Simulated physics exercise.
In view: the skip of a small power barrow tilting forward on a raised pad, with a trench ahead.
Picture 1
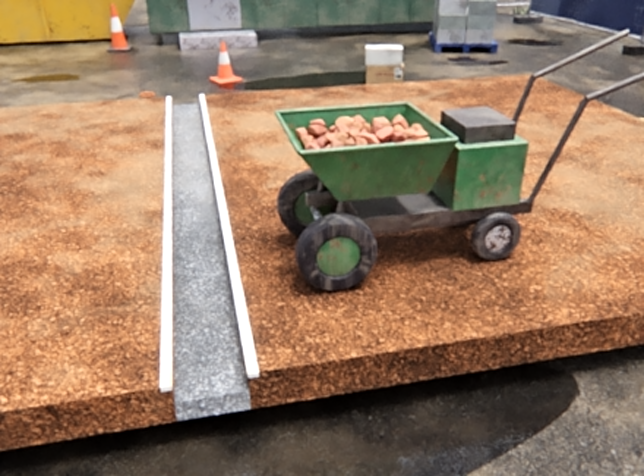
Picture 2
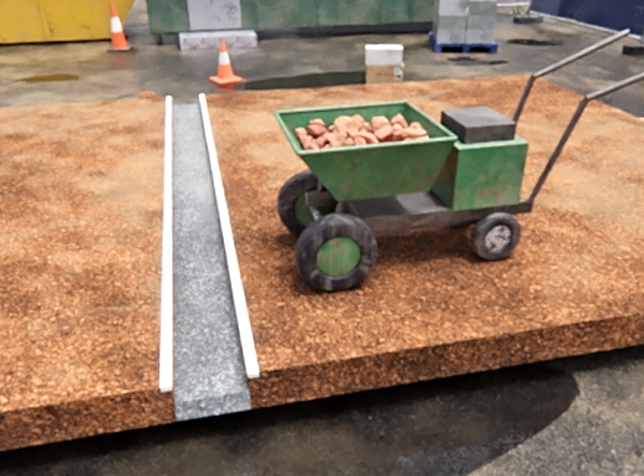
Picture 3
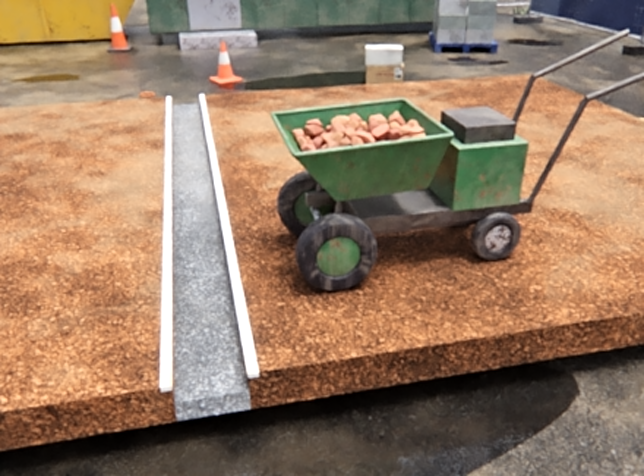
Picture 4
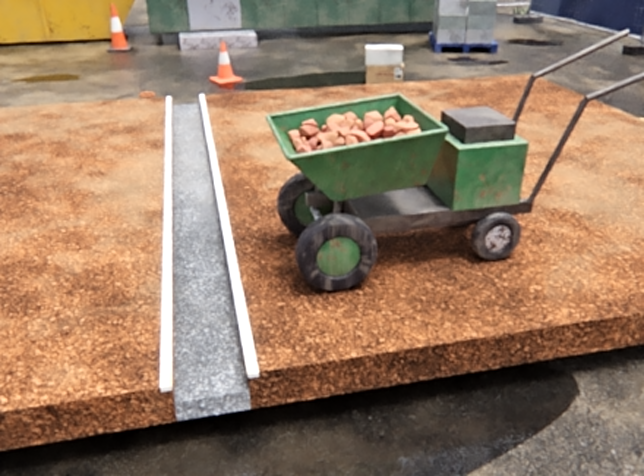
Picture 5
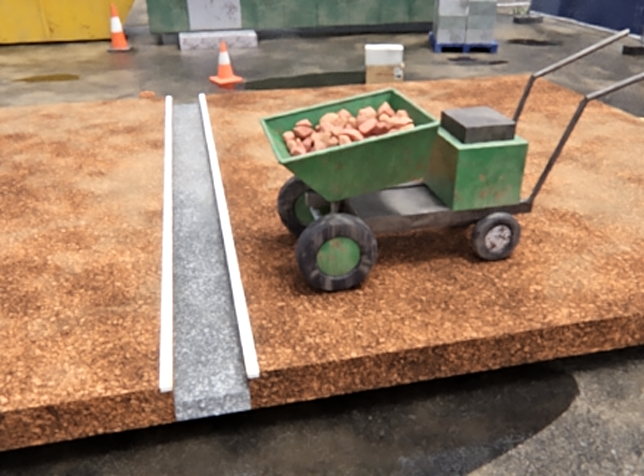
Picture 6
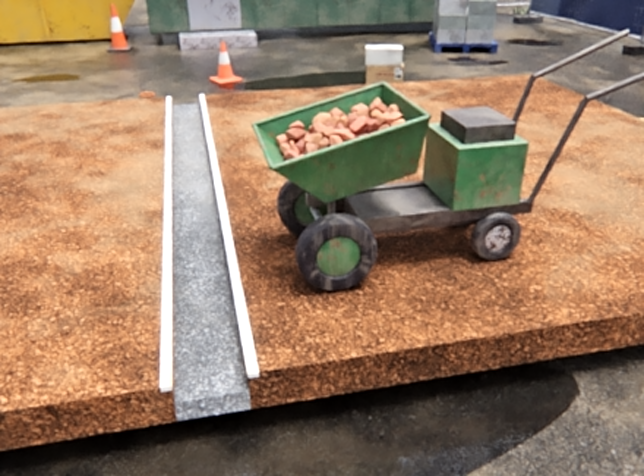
In this clip, a green power barrow loaded with reddish rubble stands on a raised brown pad, right of a shallow grey trench with white edges. Its skip starts level, then gradually tilts a little forward to the left.
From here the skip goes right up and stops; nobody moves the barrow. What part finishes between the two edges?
Between the edges lies the larger part of the load.
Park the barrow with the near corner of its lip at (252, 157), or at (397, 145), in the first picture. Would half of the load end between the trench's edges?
At the first place less than half, at the second below a half.
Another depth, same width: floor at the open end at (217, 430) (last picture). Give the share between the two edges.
It comes to 90 per cent or so.
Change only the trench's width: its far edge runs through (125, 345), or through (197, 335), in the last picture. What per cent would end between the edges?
About 100 and 40 per cent.
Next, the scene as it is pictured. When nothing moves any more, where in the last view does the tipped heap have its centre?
Near (189, 271).
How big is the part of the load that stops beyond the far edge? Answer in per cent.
Near 20 %.
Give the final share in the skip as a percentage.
Roughly 10 in a hundred.
Soon after the last picture, skip tipped steeply; all in the skip.
A little later, skip tipped right over; most in the skip; about a quarter in or heaped over the trench; a stray few falling.
Later still, skip tipped right over; a small part in the skip; about two thirds in or heaped over the trench; about a quarter beyond it.
At rest, skip tipped right over; a small part in the skip; about two thirds in or heaped over the trench; about a quarter beyond it.
